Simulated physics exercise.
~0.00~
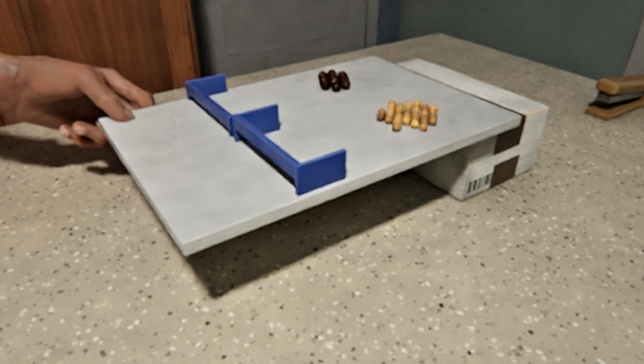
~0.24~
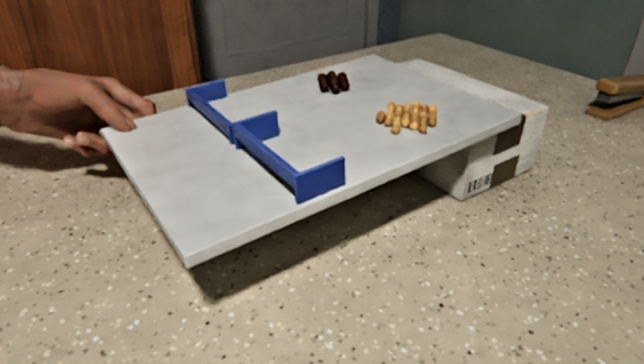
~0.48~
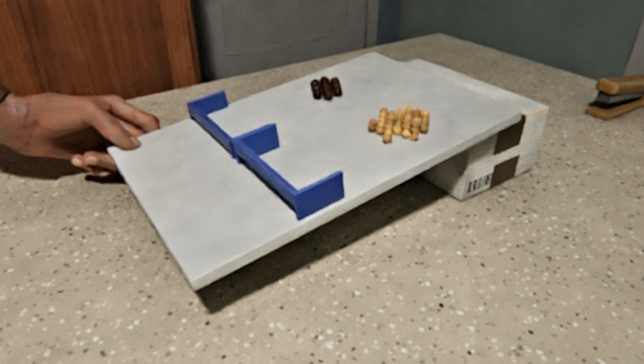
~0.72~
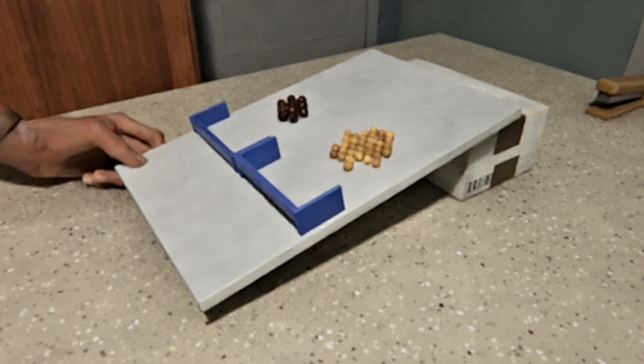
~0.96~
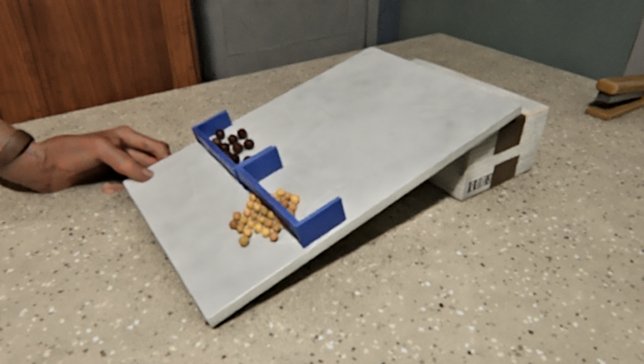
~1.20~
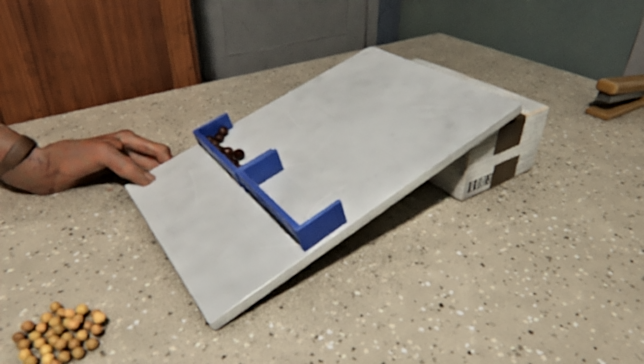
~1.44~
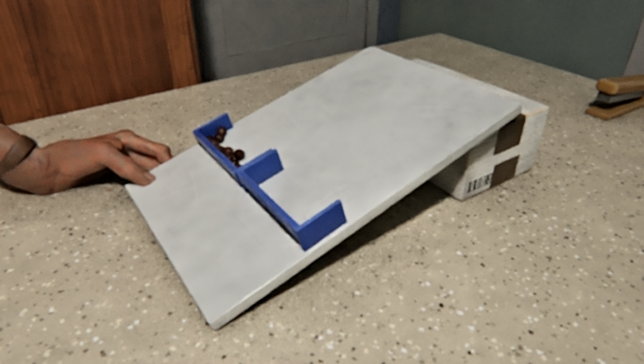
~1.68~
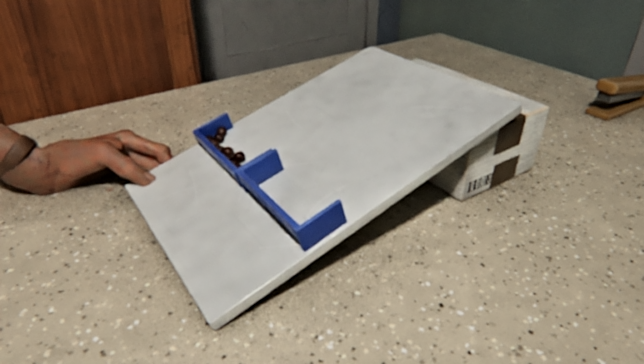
Tan beads slide under a blue bar off the tilting board; dark ones stay caught.
